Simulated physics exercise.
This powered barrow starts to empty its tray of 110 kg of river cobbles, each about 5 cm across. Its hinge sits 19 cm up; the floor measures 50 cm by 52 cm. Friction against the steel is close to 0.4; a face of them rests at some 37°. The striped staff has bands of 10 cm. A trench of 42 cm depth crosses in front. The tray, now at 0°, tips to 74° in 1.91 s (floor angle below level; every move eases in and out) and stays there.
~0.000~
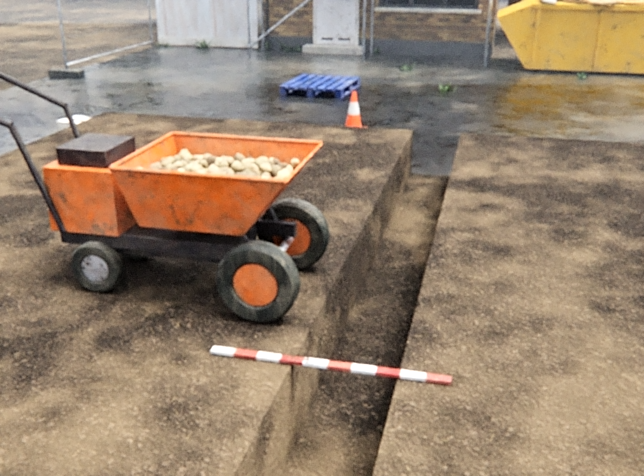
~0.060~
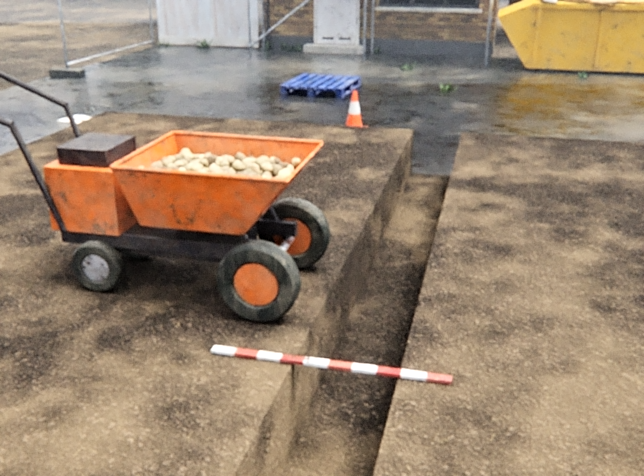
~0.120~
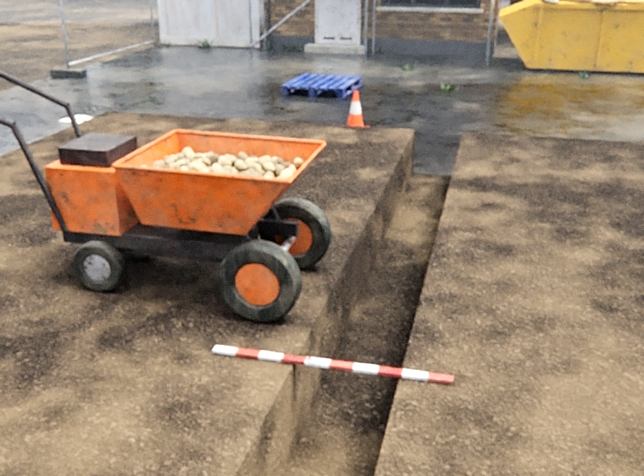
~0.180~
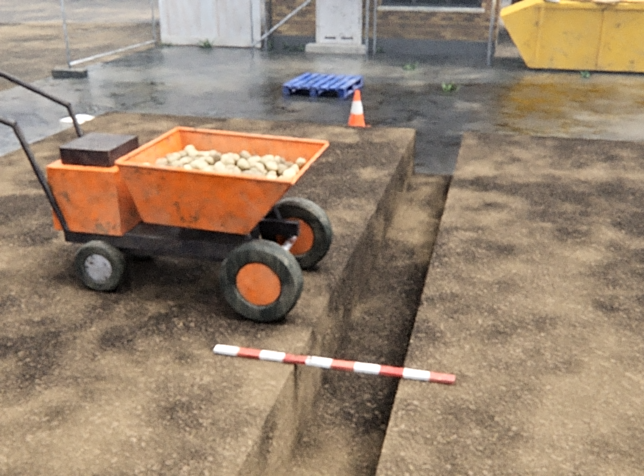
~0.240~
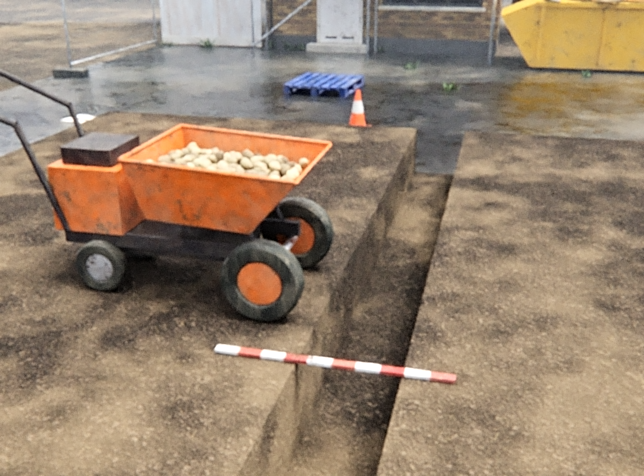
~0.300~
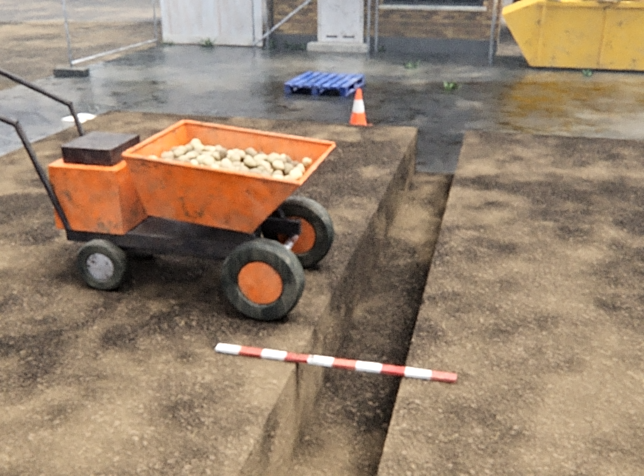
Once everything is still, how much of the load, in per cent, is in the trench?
Close to 56 in a hundred.
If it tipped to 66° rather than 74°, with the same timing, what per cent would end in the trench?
It would be near 65 per cent.
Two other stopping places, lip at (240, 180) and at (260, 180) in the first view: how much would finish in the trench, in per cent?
Near 100 per cent from the first place, 90 from the second.
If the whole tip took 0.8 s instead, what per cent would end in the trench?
In that case some 40 per cent.
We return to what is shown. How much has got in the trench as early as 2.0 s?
About 25 per cent by then.
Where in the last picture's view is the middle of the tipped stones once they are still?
Around (412, 363).
After 1.4 s the floor is at 62°; 99 % in the tray, 1 % in the trench; the foremost stones are at (389, 246).
After 2.0 s the floor is at 74°; 40 % in the tray, 26 % in the trench, 34 % past the trench; the foremost stones are at (514, 300).
After 2.4 s the floor is at 74°; 12 % in the tray, 42 % in the trench, 46 % past the trench; the foremost stones are at (590, 324).
After 4.3 s the floor is at 74°; 0 % in the tray, 56 % in the trench, 44 % past the trench; the foremost stones are at (625, 324).
